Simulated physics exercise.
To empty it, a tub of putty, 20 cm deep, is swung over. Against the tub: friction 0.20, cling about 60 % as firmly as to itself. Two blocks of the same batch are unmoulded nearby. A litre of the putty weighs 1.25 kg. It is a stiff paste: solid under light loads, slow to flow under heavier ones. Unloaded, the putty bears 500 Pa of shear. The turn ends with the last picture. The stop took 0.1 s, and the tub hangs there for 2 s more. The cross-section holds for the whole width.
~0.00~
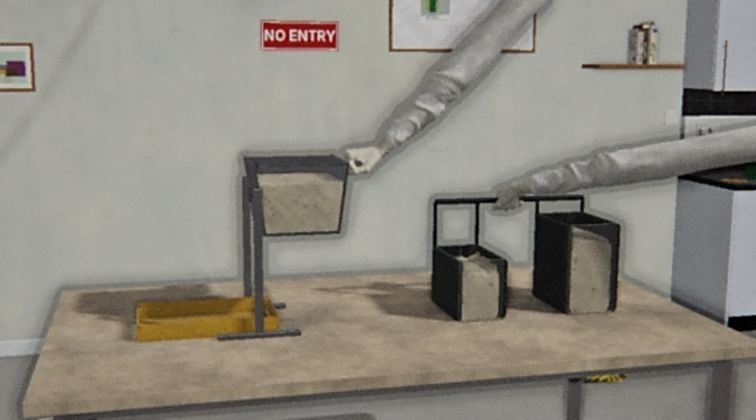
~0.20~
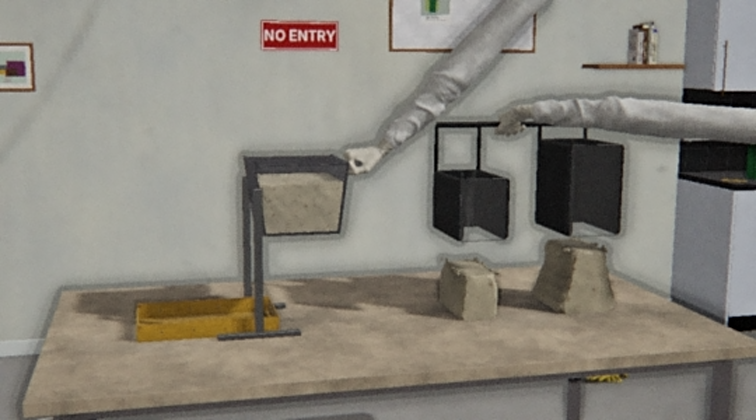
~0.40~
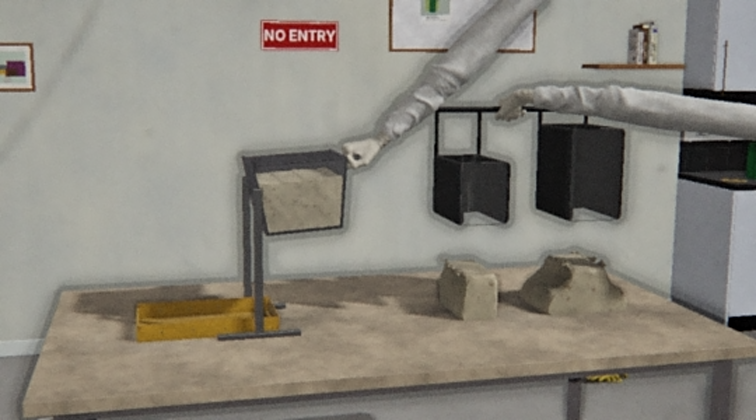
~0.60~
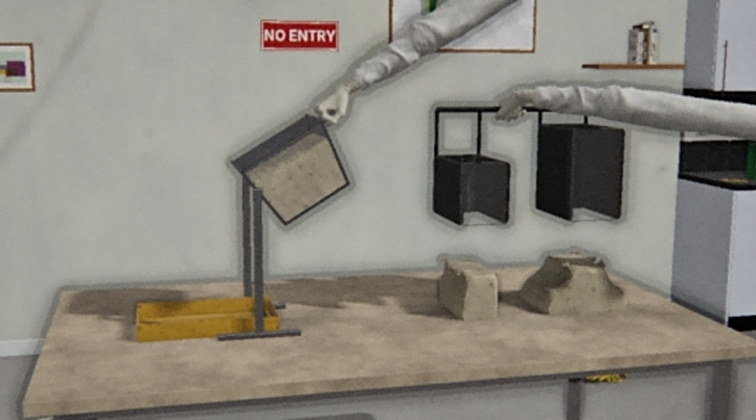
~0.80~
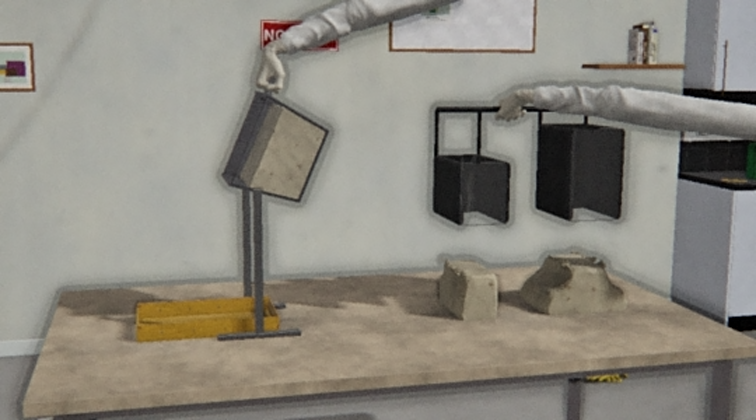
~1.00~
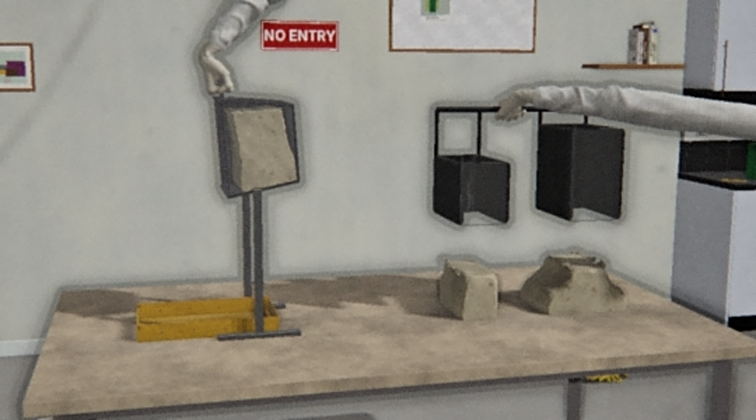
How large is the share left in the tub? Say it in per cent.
It comes to some 33 %.
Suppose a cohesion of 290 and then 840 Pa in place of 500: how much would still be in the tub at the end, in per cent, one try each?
In turn about 8 %, 50 %.
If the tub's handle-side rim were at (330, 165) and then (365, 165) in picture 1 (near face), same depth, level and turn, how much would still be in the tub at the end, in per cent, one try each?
In that order: 45 %, 0 %.
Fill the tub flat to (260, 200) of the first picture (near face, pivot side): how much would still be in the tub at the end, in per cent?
In that case some 55 per cent.
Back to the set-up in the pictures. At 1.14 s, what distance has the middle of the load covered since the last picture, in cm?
Roughly 7 cm.
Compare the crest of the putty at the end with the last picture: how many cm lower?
About 15 cm.
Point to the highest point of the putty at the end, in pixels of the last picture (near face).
Near (255, 163).
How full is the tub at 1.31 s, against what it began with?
Some 40 per cent.
After 1.14 s, the tub is at 94 degrees and holds 83 %.
After 1.31 s, the tub is at 94 degrees and holds 41 %.
After 1.48 s, the tub is at 94 degrees and holds 35 %.
After 1.65 s, the tub is at 94 degrees and holds 33 %.
After 3.00 s, the tub is at 94 degrees and holds 33 %.
